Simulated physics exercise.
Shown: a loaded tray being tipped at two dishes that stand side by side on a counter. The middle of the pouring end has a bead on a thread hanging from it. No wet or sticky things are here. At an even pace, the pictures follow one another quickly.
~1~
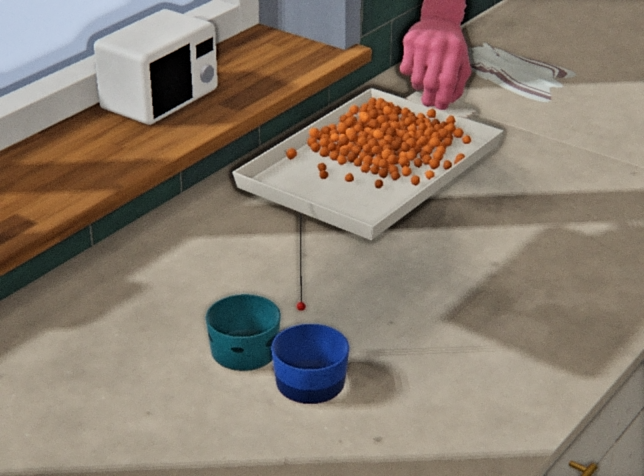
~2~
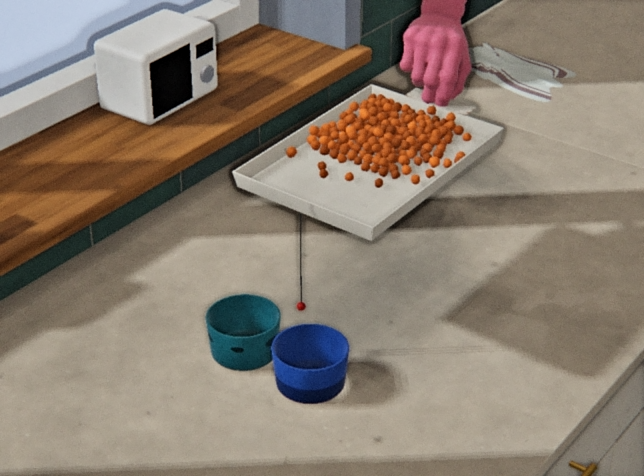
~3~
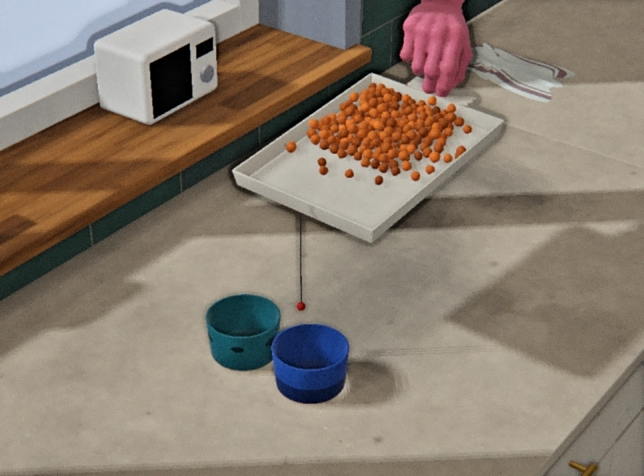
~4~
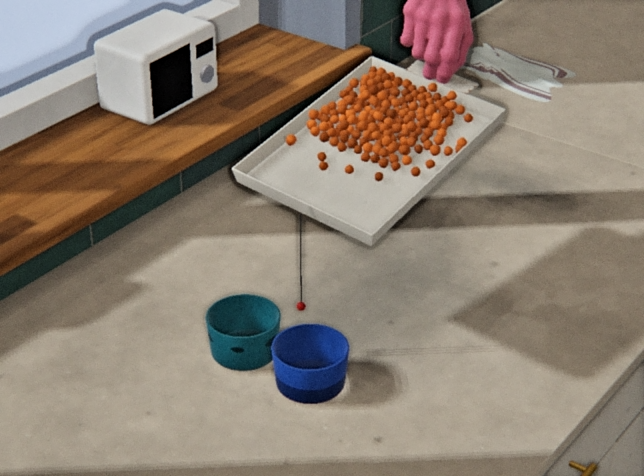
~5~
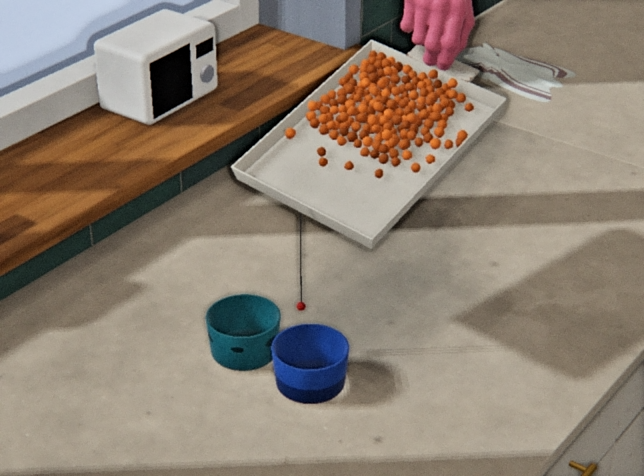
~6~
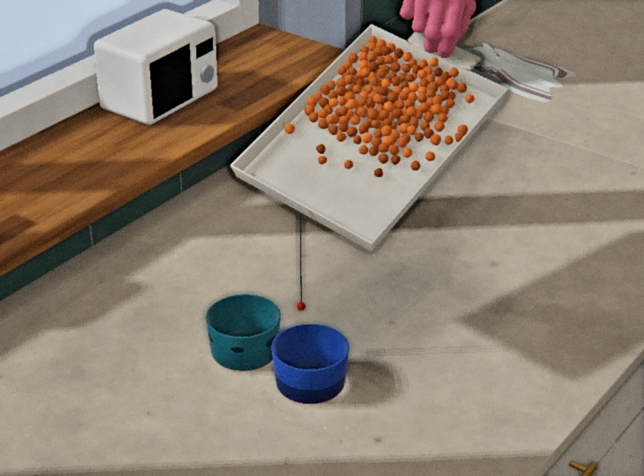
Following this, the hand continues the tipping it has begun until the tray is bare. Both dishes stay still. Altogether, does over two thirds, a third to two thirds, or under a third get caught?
The dishes capture not a full third of the load.
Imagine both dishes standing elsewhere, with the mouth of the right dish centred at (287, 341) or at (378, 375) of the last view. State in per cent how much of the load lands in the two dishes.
Roughly 10% the first time and 60% the second time.
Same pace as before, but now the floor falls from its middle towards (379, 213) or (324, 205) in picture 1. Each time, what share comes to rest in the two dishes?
First some 10, then 40 per cent.
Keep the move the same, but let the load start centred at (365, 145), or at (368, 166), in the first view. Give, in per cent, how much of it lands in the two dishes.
The first start yields 30 per cent, the second 30 per cent.
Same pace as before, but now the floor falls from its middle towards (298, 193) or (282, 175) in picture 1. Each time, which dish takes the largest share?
So, first the one on the left side, and second the one on the left side.
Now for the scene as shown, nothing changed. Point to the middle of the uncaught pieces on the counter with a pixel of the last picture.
I'd put the middle somewhere around (369, 424) in the last picture.
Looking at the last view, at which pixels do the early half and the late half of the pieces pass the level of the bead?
I'd say close to (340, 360) at first and close to (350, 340) later on.
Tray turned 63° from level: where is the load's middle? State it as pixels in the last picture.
Load centre: Approx. (356, 208).
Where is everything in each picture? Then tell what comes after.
Corners of the pouring end (238, 172) and (372, 224), level; middle of the load (389, 143), coated peanuts; left dish (220, 348); right dish (287, 381); bead on its thread (301, 306), in the first frame.
Corners of the pouring end (238, 171) and (372, 225), level; middle of the load (389, 141), in the second frame.
Corners of the pouring end (237, 170) and (371, 228), tipped barely, lowest at the right corner; middle of the load (389, 134), in the third frame.
Corners of the pouring end (237, 168) and (371, 232), tipped a little, lowest at the right corner; middle of the load (390, 124), in the fourth frame.
Corners of the pouring end (236, 166) and (371, 236), tipped clearly, lowest at the right corner; middle of the load (390, 115), in the fifth frame.
Corners of the pouring end (236, 165) and (371, 240), tipped clearly, lowest at the right corner; middle of the load (389, 107); left dish (220, 348); right dish (287, 381), in the sixth frame.
Just after the last frame, tray tipped steeply; the larger part on the tray; just a few outside both; roughly a quarter in the air.
A moment on, tray tipped right over; roughly a third on the tray; about a tenth in the right dish; roughly half outside both; about a tenth in the air.
Further on, tray tipped past a quarter turn; roughly a quarter in the right dish; the larger part outside both.
When it is over, tray tipped past a quarter turn; roughly a quarter in the right dish; not one in the left dish; the larger part outside both.
